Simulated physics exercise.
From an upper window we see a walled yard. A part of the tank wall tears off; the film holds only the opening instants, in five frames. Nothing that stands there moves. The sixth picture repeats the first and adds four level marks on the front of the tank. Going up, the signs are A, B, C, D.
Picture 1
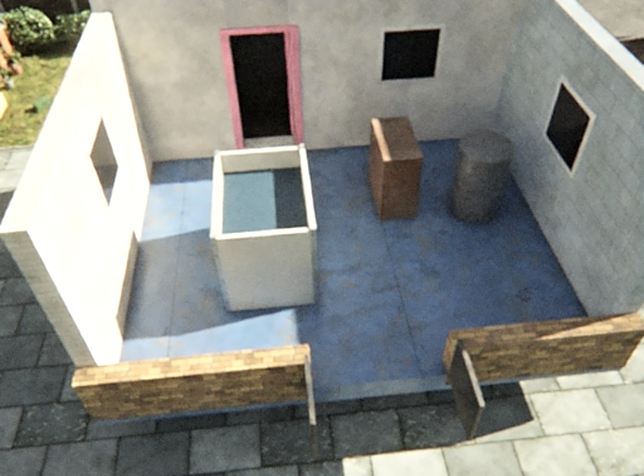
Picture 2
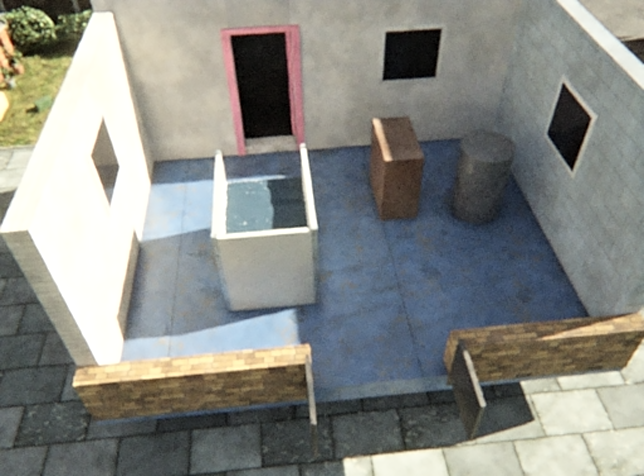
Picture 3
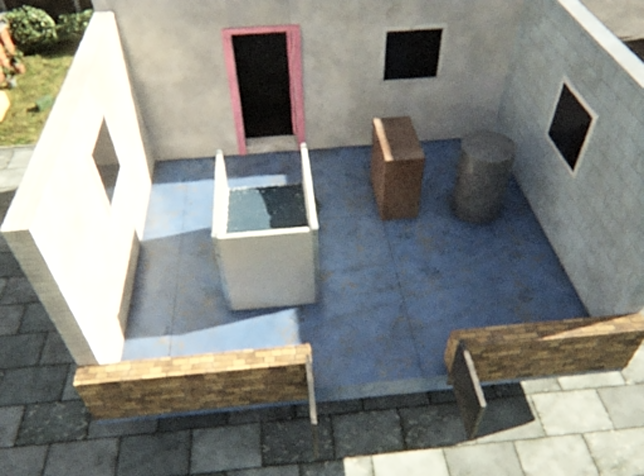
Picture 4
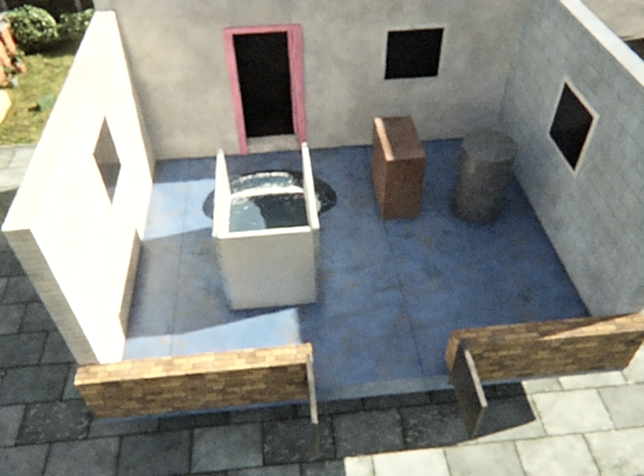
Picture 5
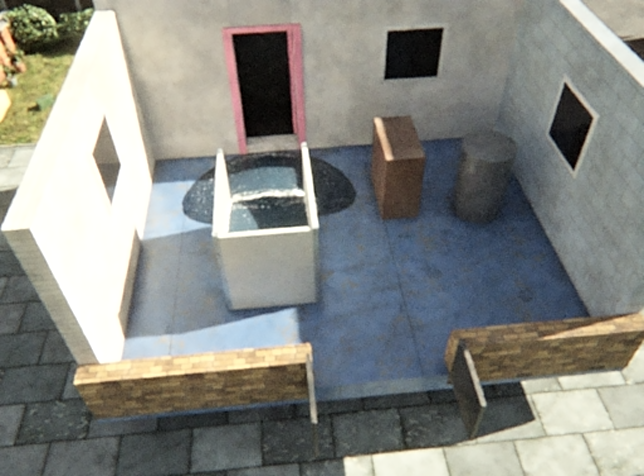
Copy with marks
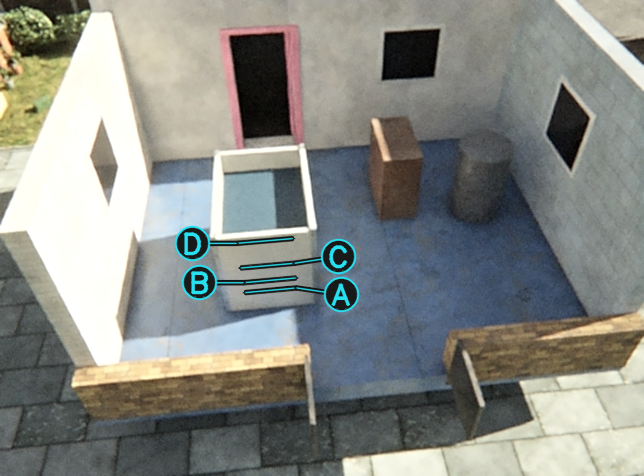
The video shows a walled yard from above, where the back side of a white water tank disappears and its water begins to slosh, then pours out behind it, spreading in a dark rounded puddle across the blue floor.
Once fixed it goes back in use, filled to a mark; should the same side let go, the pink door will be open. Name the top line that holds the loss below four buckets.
I would pick line A.
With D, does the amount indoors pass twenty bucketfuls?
Yes.
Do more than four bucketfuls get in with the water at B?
Yes, it does.
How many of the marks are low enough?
One of the four.
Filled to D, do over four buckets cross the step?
Yes, it does.
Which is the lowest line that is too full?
That would be B.
On the marked copy, A at (270, 290); B at (269, 280); C at (267, 265); D at (264, 240); from the bottom up A, B, C, D.
If A is chosen, a splash gets over, under a bucket.
If B is chosen, about 8 bucketfuls get in.
If C is chosen, dozens of bucketfuls pour in.
If D is chosen, dozens of bucketfuls pour in.
